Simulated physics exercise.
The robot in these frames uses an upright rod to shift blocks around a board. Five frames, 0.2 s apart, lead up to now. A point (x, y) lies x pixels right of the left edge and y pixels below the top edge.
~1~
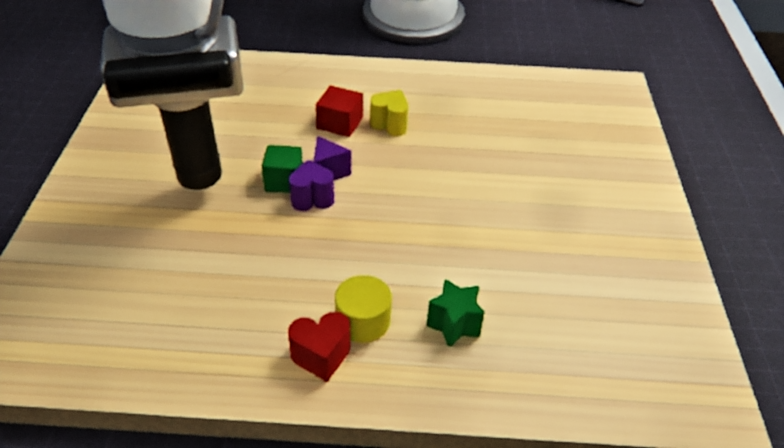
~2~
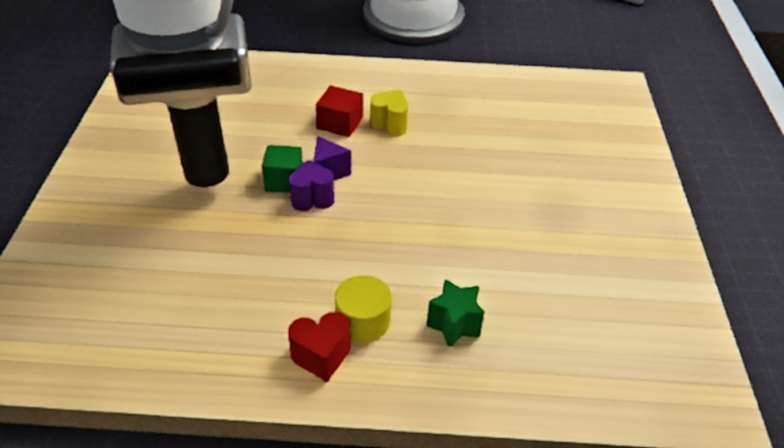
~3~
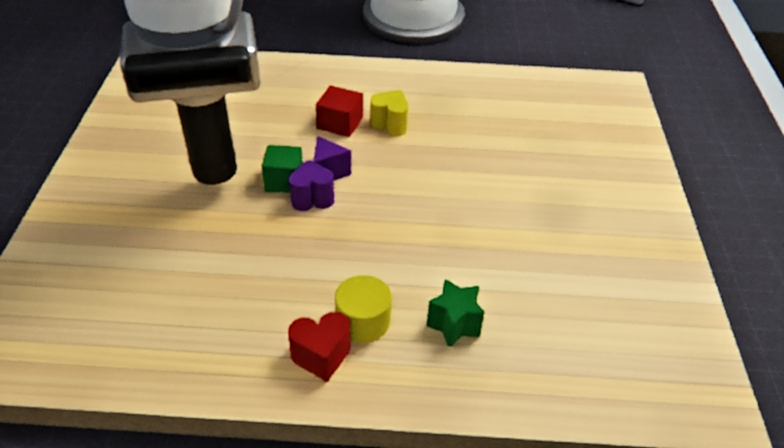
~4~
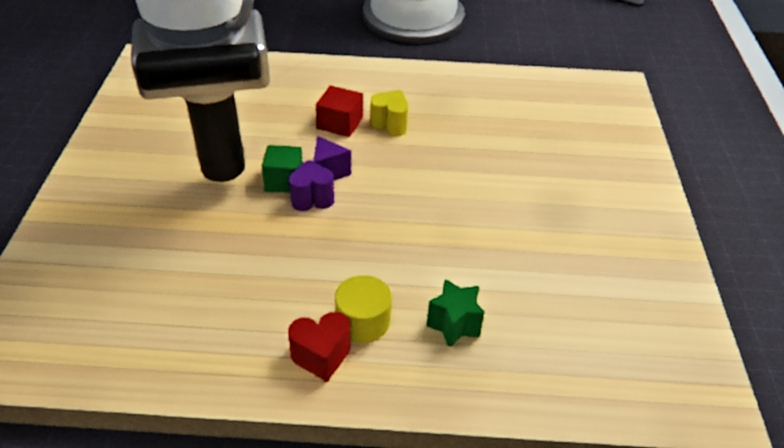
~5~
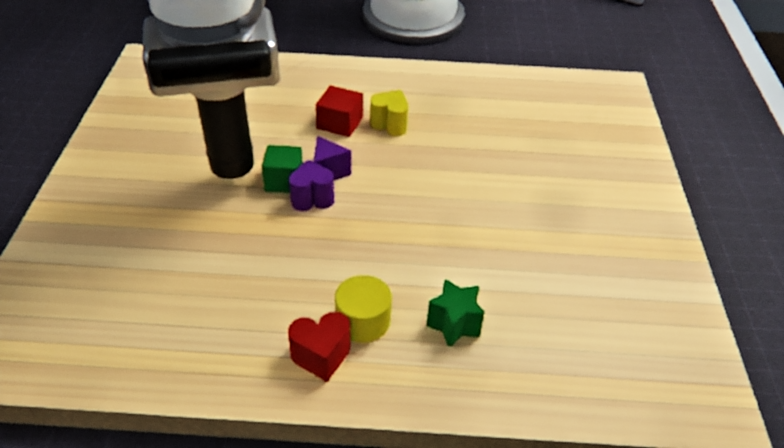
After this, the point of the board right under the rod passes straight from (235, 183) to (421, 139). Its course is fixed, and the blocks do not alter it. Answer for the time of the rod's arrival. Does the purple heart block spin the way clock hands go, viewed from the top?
Yes
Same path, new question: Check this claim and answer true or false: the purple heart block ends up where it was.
False
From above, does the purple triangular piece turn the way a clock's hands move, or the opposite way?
It turns round clockwise.
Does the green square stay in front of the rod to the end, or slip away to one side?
Expect to find it next to or behind the rod.
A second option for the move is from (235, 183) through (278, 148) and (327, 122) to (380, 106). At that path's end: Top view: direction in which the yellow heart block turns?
Seen from above, clockwise.
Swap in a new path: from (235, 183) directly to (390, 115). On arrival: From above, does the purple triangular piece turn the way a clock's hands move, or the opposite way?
It turns counter-clockwise.
What follows on the original path. One third of the way, rod (300, 151); green square (340, 146), turned 15° clockwise; purple heart block (326, 178), turned 30° clockwise; purple triangular piece (373, 144), turned 15° clockwise.
Two thirds of the way, rod (363, 136); green square (402, 138), turned 30° clockwise; purple heart block (326, 178), turned 30° clockwise; purple triangular piece (431, 145), turned 35° clockwise.
At the end, rod (422, 122); green square (439, 137), turned 60° clockwise; purple heart block (326, 178), turned 30° clockwise; purple triangular piece (461, 153), turned 60° clockwise; yellow heart block (401, 97), turned 55° anticlockwise.
